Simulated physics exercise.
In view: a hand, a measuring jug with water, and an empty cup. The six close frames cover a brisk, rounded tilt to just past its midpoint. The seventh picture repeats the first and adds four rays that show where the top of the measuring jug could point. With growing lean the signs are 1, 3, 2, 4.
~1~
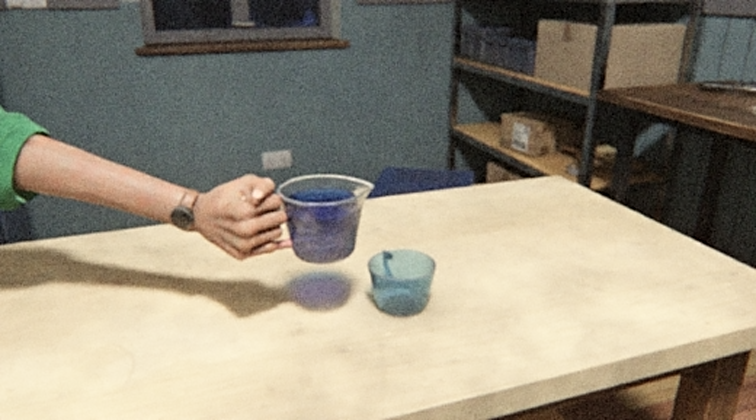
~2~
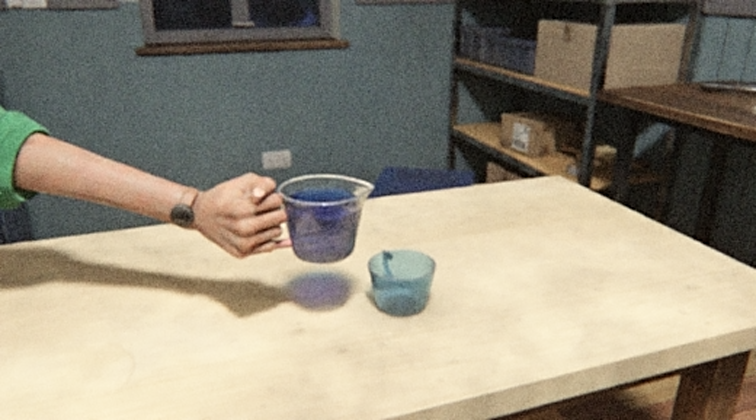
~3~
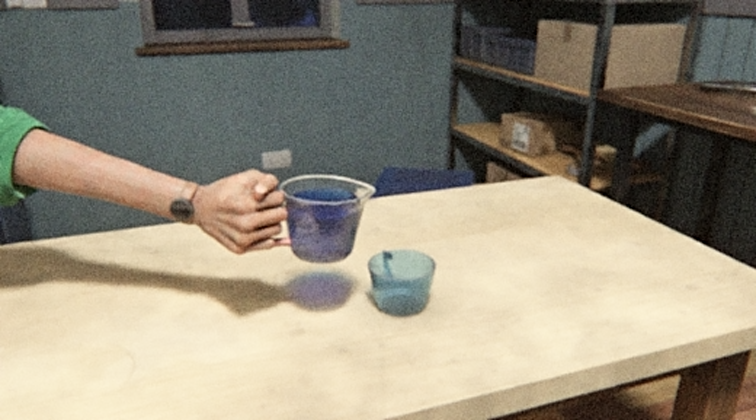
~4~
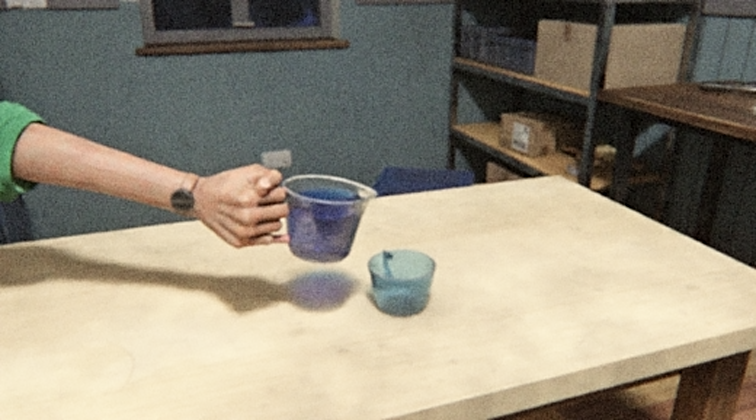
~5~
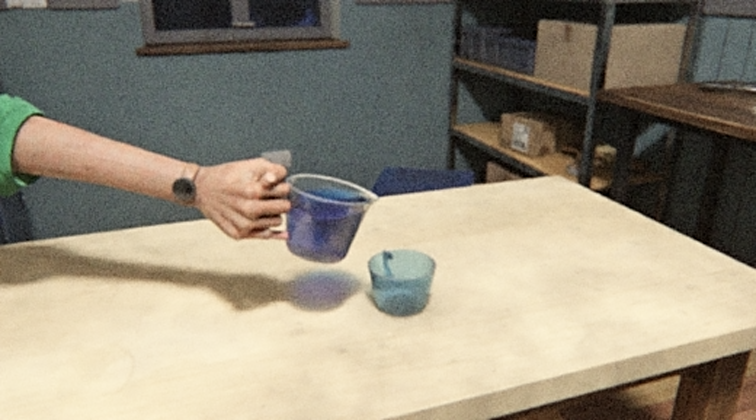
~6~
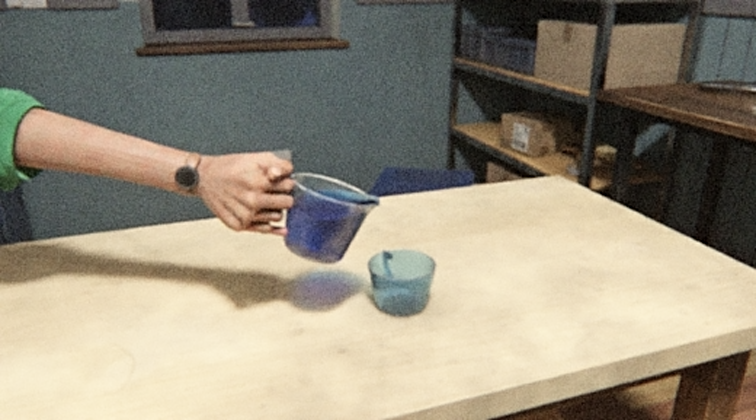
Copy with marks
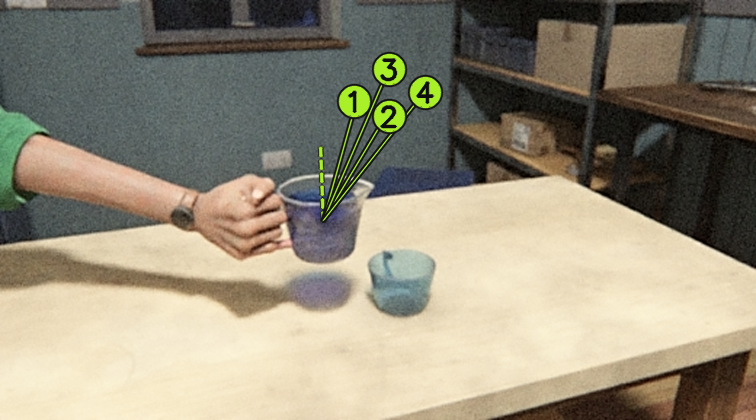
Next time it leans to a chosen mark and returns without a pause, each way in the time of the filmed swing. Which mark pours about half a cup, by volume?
Take 4.
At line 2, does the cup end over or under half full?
Under half.
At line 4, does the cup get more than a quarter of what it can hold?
Yes, it does.
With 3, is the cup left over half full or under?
Under half.
On the marked copy, 1 at (351, 119); 2 at (377, 129); 3 at (381, 84); 4 at (413, 105).
With 1, the cup ends with about 2 % of what it can hold.
With 2, the cup ends with about 29 % of what it can hold.
With 3, the cup ends with about 14 % of what it can hold.
With 4, the cup ends with about 48 % of what it can hold.
